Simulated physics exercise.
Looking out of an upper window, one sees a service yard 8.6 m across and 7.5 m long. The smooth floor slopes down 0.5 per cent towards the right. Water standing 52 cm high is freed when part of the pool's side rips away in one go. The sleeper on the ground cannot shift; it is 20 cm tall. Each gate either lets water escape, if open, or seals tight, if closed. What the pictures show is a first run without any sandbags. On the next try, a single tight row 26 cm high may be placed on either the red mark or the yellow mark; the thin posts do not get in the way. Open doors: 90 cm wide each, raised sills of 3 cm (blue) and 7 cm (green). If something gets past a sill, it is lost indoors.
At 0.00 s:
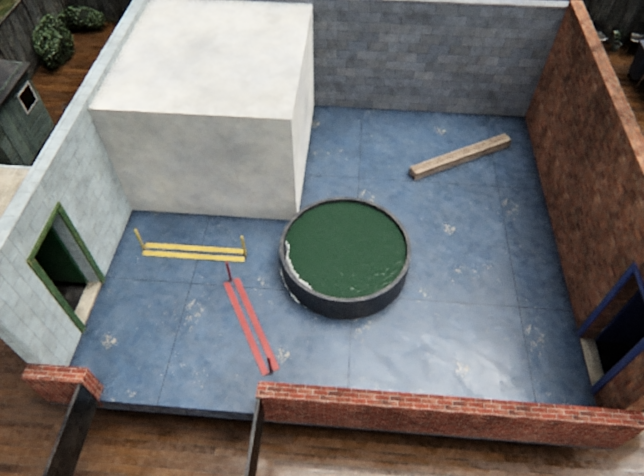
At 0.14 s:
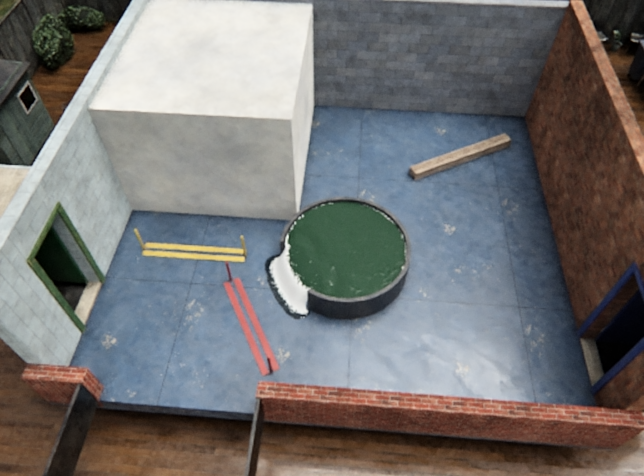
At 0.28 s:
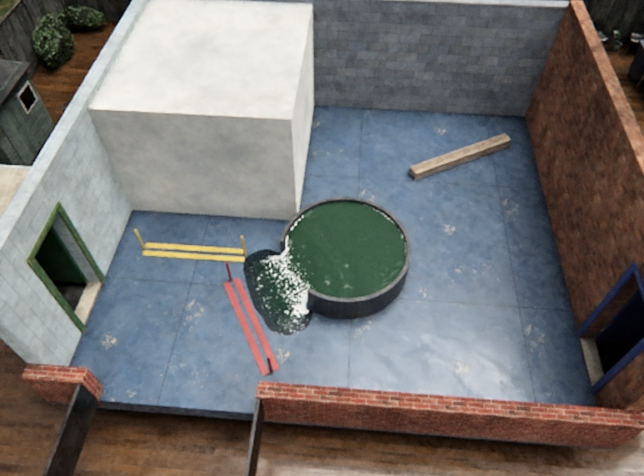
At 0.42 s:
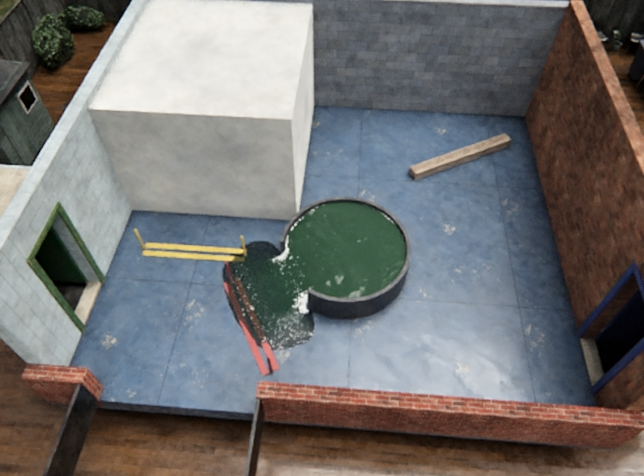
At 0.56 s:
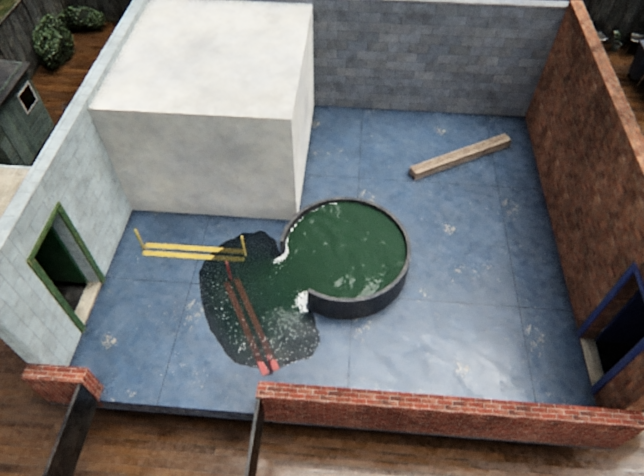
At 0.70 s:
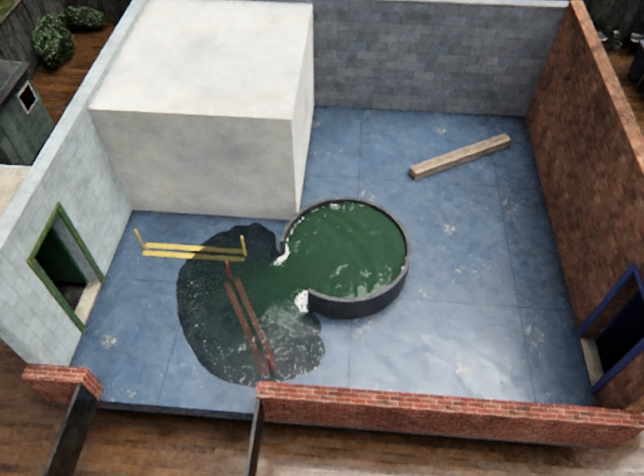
Green water bursts from the left side of a round pool in a walled yard, foaming white at first, then spreads across the blue floor in a widening dark sheet around the red strips and the end of the yellow ones.
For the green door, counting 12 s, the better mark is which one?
It is the red one.
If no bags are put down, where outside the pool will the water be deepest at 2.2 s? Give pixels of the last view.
(84, 384).
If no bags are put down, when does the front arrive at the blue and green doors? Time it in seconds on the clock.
Arrival: Blue not in the 12 s, green 1.4 s.
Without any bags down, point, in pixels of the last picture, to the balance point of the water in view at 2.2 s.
I'd put it at around pixel (285, 282).
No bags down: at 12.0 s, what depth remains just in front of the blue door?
Depth reading: Near 0.0 cm.
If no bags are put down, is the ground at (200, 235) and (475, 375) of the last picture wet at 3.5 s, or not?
Going in order, I'd call them swamped then spared.
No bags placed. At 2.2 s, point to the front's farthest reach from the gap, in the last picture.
The farthest wet point sits close to (63, 382).
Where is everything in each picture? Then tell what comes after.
In the first frame, the pool at (345, 248) is whole and still, 52 cm deep.
In the second frame, the front is at (276, 258), 0.7 m from the gap at (290, 280); 0.3 m2 of floor is under water; 52 cm left at the back of the pool.
In the third frame, water pours out at (290, 281) and has run 1.0 m, to (251, 259); typically 7 cm deep outside, 52 cm at the pool's back.
In the fourth frame, the front is at (232, 260), 1.3 m from the gap at (290, 281); 2.1 m2 of floor is under water; 52 cm left at the back of the pool.
In the fifth frame, water pours out at (290, 281) and has run 1.6 m, to (235, 354); typically 4 cm deep outside, 52 cm at the pool's back.
In the sixth frame, the front is at (184, 273), 2.0 m from the gap at (290, 281); 4.8 m2 of floor is under water; 52 cm left at the back of the pool.
After 1.4 s water covers 25 % of the floor and is deepest (24 cm) near (287, 294) in the run without bags; in at the green door, 0 L with no bags, 0 L with the row on red, 0 L on yellow.
After 2.2 s water covers 30 % of the floor and is deepest (26 cm) near (84, 384) in the run without bags; in at the green door, 15 L with no bags, 0 L with the row on red, 24 L on yellow.
After 3.5 s water covers 30 % of the floor and is deepest (16 cm) near (71, 362) in the run without bags; in at the green door, 75 L with no bags, 0 L with the row on red, 99 L on yellow.
After 7.0 s water covers 30 % of the floor and is deepest (11 cm) near (287, 232) in the run without bags; in at the green door, 117 L with no bags, 1 L with the row on red, 143 L on yellow.
After 12.0 s water covers 30 % of the floor and is deepest (8 cm) near (296, 233) in the run without bags; in at the green door, 118 L with no bags, 1 L with the row on red, 145 L on yellow.
